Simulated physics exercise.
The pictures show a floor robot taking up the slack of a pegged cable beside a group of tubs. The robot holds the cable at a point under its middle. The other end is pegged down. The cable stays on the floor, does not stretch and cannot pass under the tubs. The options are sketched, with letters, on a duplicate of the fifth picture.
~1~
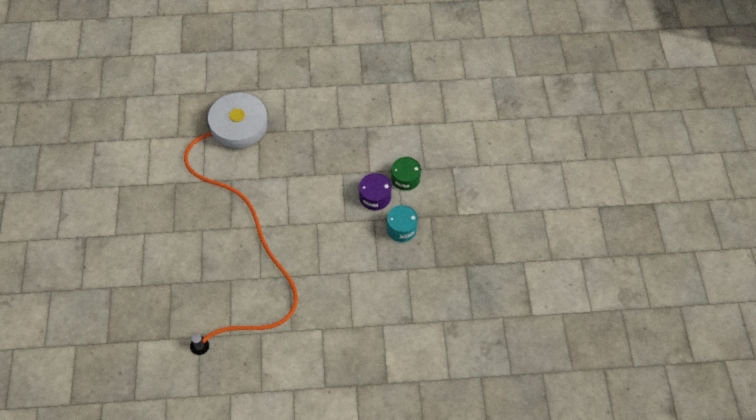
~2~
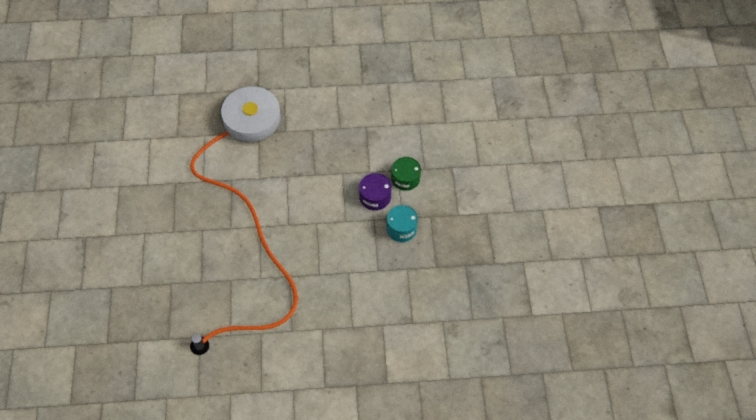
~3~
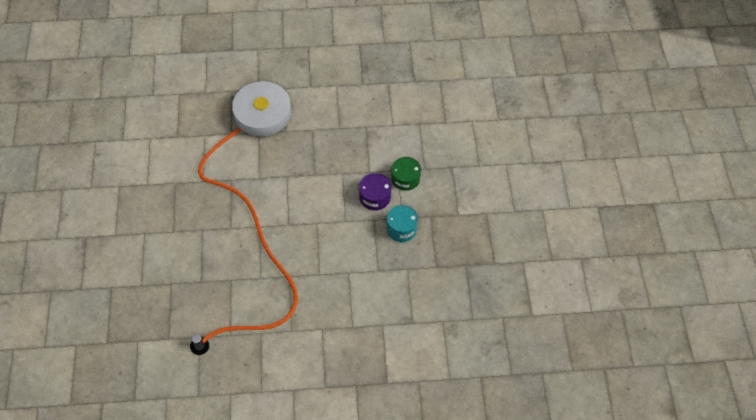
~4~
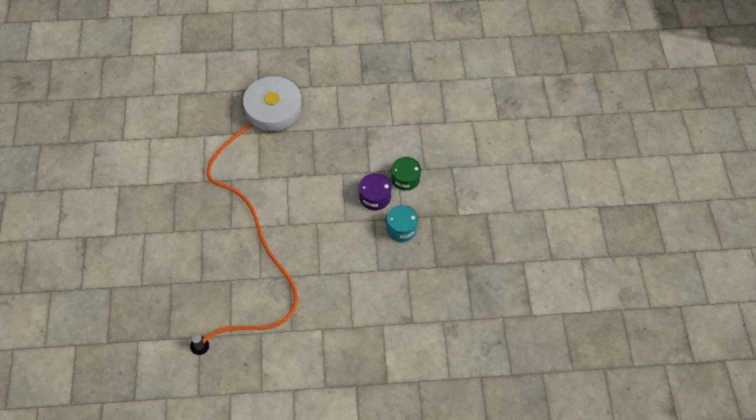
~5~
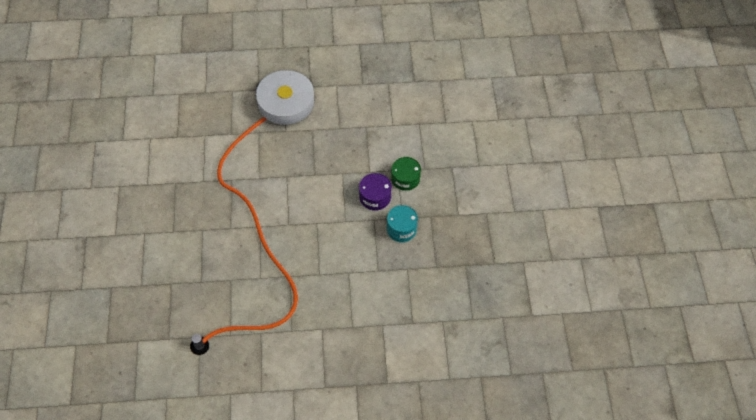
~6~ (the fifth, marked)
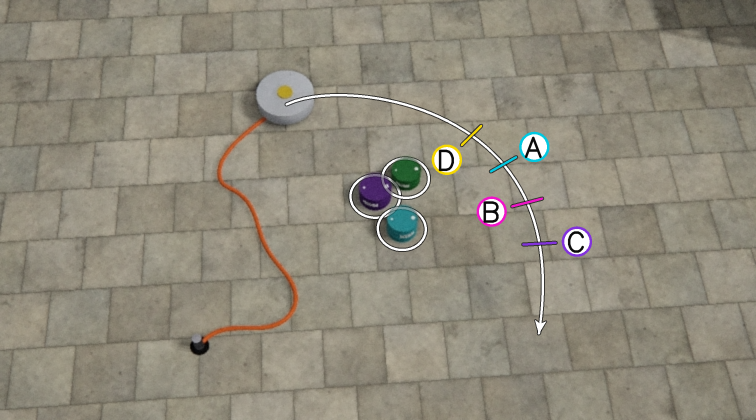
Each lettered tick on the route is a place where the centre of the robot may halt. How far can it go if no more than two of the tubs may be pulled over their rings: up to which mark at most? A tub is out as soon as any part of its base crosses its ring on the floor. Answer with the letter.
It should halt at B.
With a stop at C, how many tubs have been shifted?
Three.
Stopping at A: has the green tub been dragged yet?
By then, no.
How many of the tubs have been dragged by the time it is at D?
The count is none.
On the marked copy, A at (503, 164); B at (527, 202); C at (540, 244); D at (471, 135); the route from (286, 104) via (486, 147) to (539, 334).
Taking B. A third of the way, robot (385, 94).
Two thirds of the way, robot (476, 132).
When it is over, robot (529, 197); purple tub (384, 203); green tub (412, 193); two over the rings.
As for the rest, A is within the limit but short; C has three over the rings; D is within the limit but short.
